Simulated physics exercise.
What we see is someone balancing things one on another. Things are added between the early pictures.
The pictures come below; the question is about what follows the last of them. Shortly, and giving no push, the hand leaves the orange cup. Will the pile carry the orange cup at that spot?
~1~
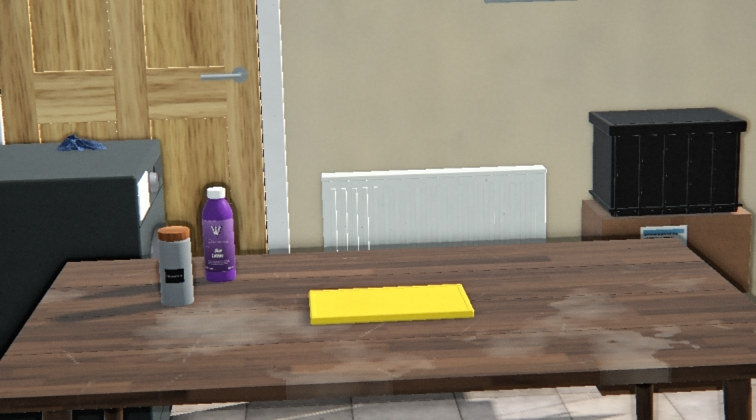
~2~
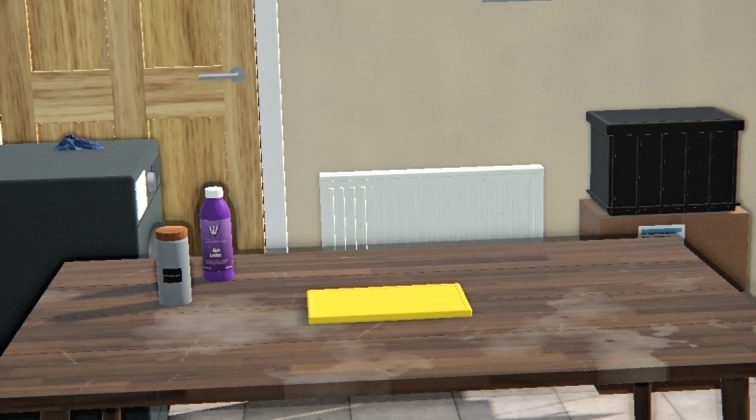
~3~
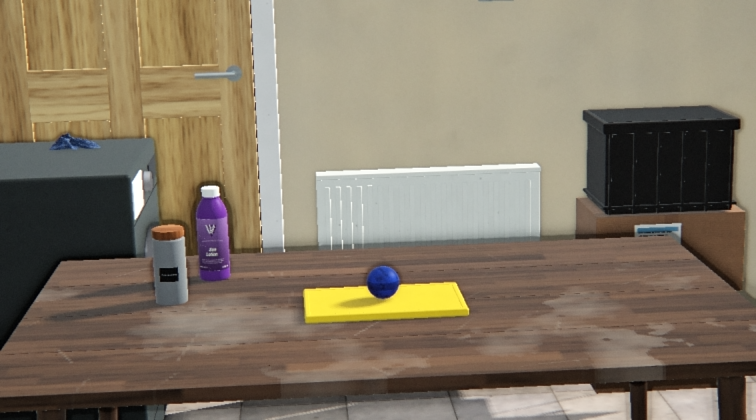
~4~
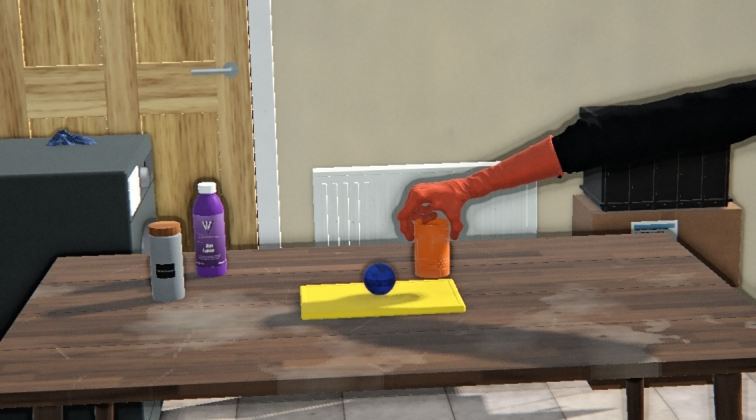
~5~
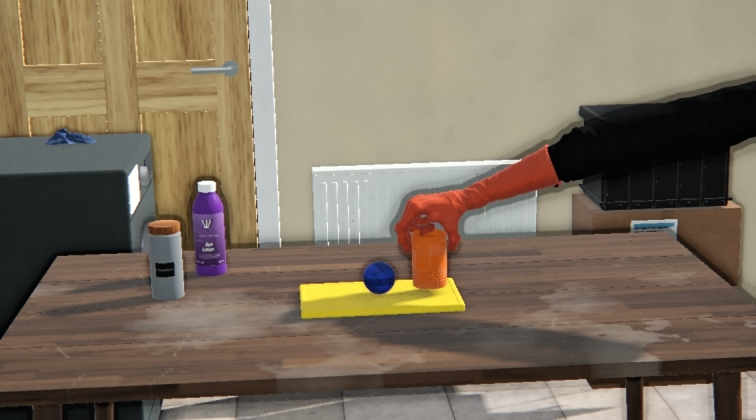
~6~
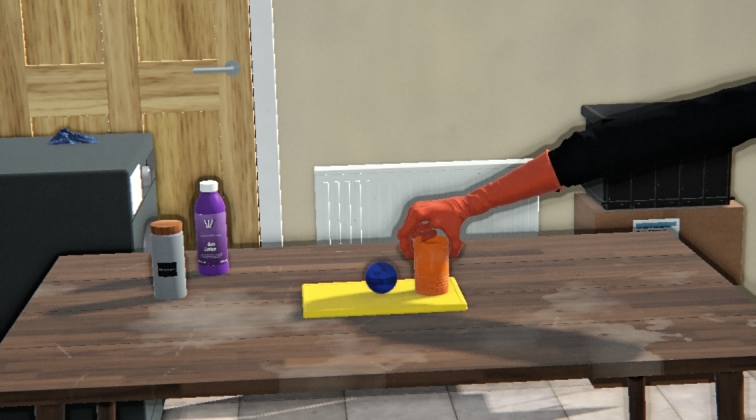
It stays balanced.
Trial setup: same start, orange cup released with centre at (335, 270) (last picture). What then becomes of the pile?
The pile remains standing.
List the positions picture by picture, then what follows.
In the first picture, the last thing is not in view yet; yellow tray (389, 304).
In the second picture, the last thing is not in view yet; purple bottle (216, 234).
In the third picture, the last thing is not in view yet; yellow tray (384, 302).
The fourth picture shows coming down; orange cup (432, 248); purple bottle (209, 229).
The fifth picture shows coming down; orange cup (429, 259); yellow tray (380, 297).
The sixth picture shows set down, still held; orange cup (431, 265); purple bottle (211, 228).
Then, 0.20 s on from there, no change.
Then, 0.40 s on from there, orange cup resting near (431, 266).
In the end, all 5 unmoved. At the end, from the last picture's camera, orange cup near (431, 266). The pile keeps its balance.
